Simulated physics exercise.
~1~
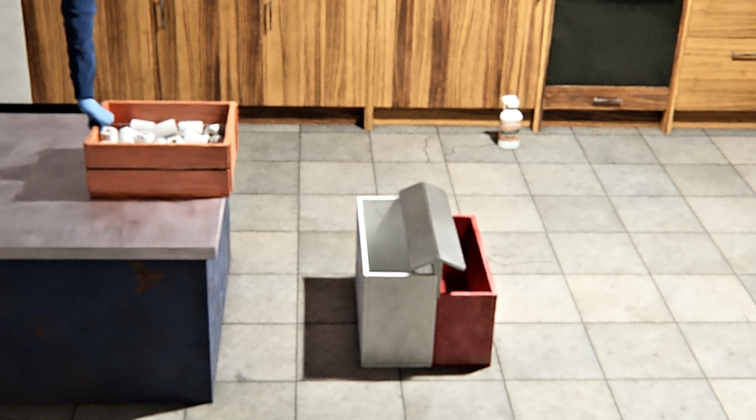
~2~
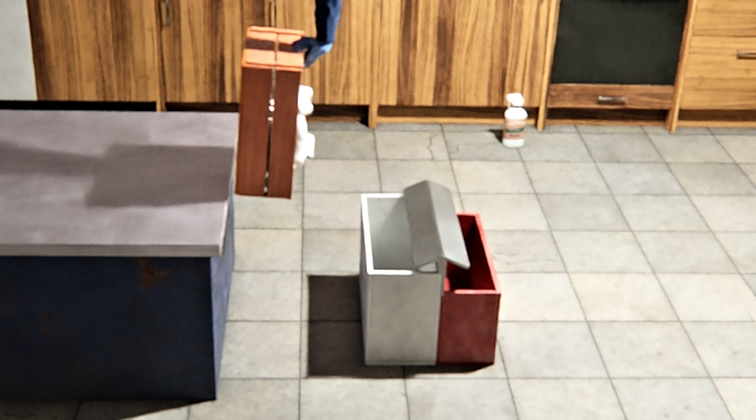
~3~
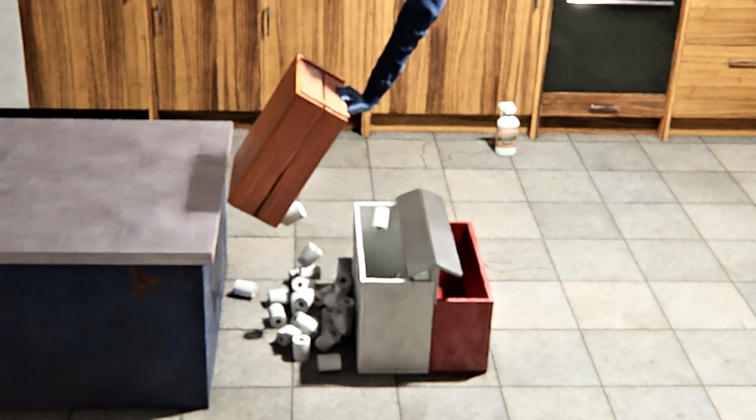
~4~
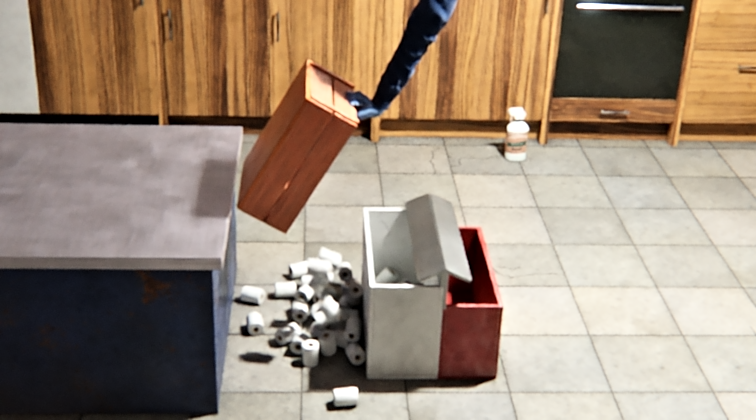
In a kitchen, a gloved hand tips an orange crate, spilling most white rolls onto the floor.
